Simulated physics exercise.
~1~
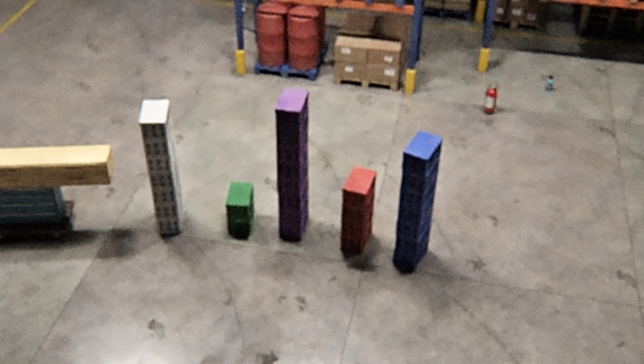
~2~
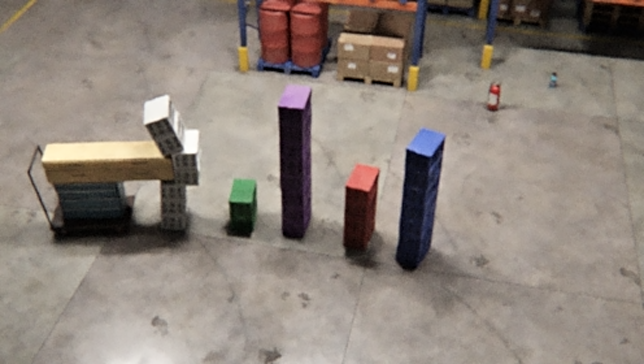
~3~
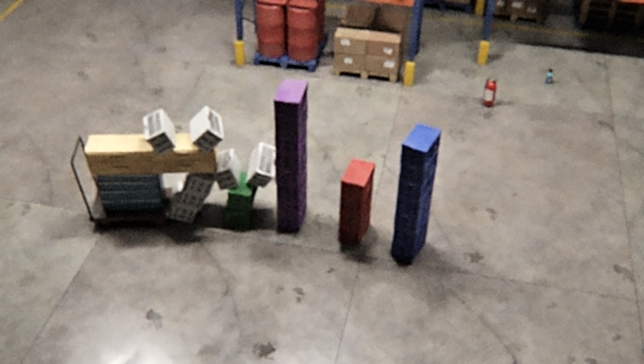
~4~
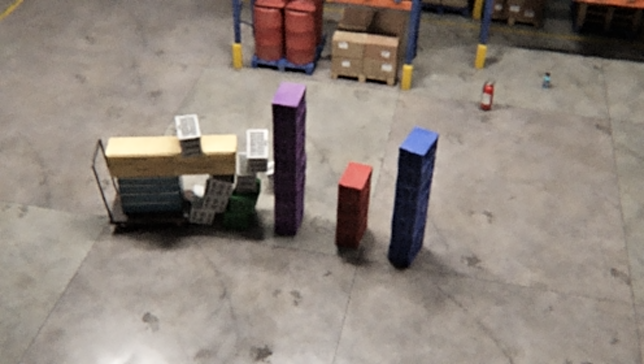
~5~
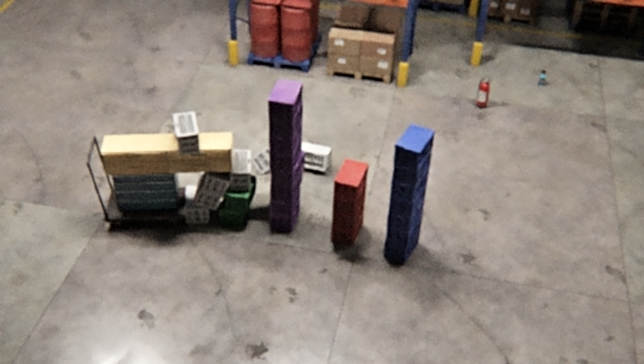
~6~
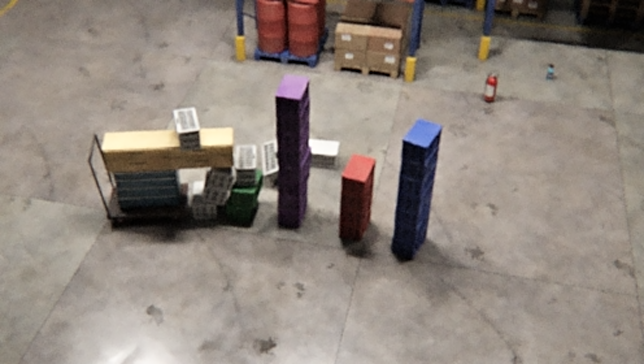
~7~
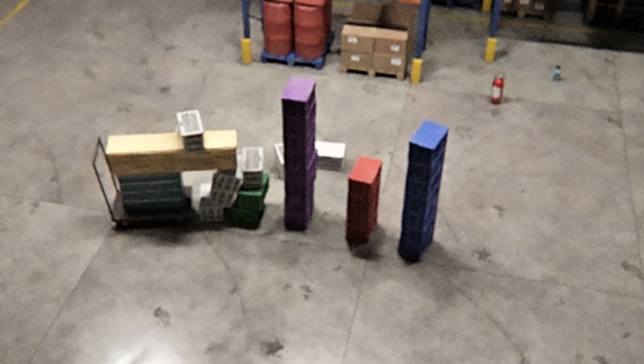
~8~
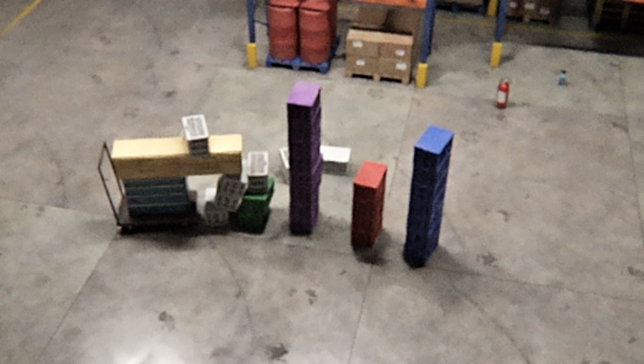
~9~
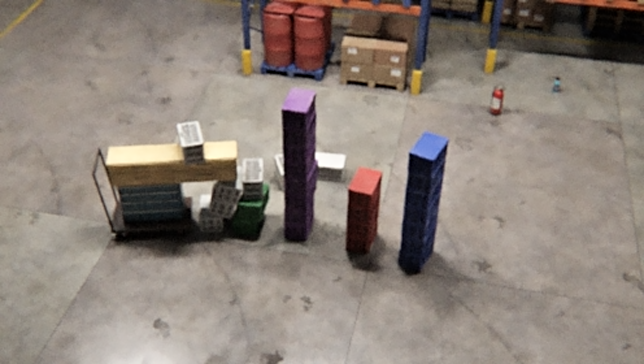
The video shows a loaded trolley rolling right across a warehouse floor into a pale stack of crates, which breaks apart and tumbles around the short green stack, shifting it slightly. The trolley stops among the scattered crates, while the purple, red and blue stacks remain standing.
